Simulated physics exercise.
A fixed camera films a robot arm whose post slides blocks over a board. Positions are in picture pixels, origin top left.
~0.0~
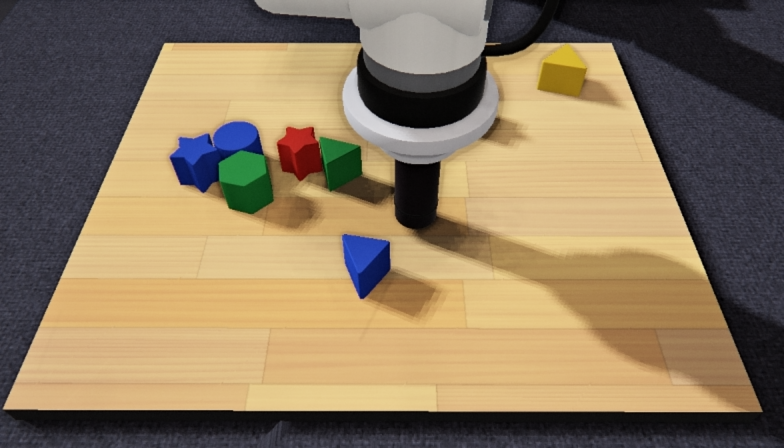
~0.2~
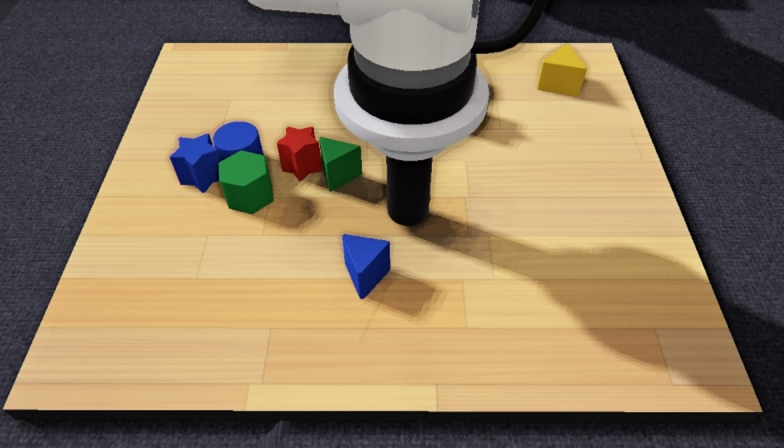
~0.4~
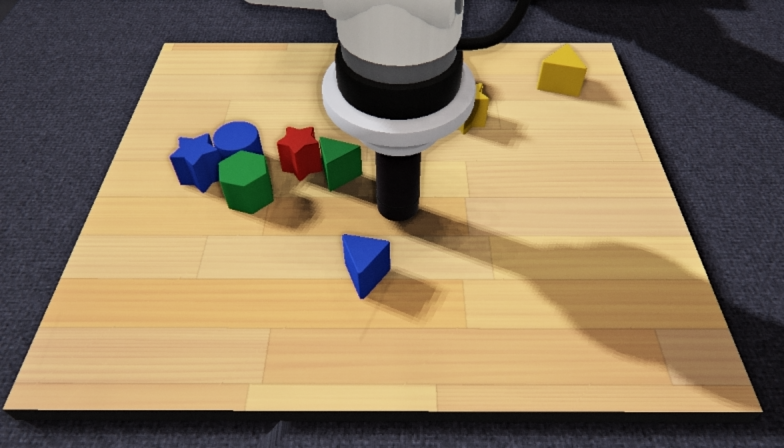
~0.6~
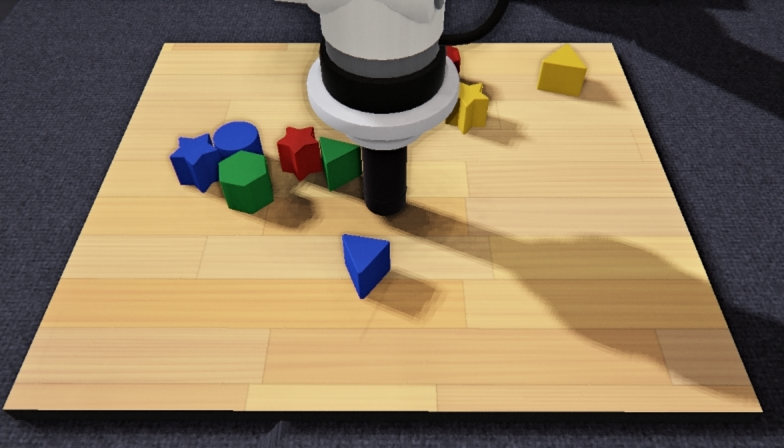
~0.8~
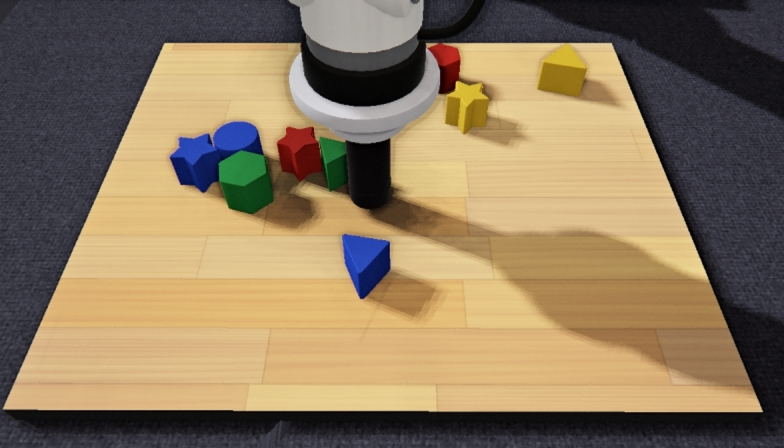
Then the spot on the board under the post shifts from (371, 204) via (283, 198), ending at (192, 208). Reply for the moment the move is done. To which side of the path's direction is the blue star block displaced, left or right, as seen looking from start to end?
Answer: Right.
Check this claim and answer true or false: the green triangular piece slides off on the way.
The statement is true.
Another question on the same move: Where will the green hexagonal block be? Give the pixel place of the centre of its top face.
Its top middle will sit at (142, 169).
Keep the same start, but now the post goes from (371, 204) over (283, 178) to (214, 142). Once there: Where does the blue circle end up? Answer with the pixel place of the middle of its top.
I predict (166, 110).
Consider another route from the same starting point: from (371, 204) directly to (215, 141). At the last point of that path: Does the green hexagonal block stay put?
Short answer: Yes.
On the path given first. One third of the way, post at (311, 189); green triangular piece at (330, 145), turned 35° clockwise.
Two thirds of the way, post at (251, 192); blue star block at (186, 145), turned 20° clockwise; green hexagonal block at (202, 170), turned 20° clockwise; green triangular piece at (330, 145), turned 35° clockwise.
At the end, post at (189, 199); blue star block at (173, 139), turned 50° clockwise; green hexagonal block at (142, 169), turned 40° clockwise; red star block not moved; green triangular piece at (330, 145), turned 35° clockwise.
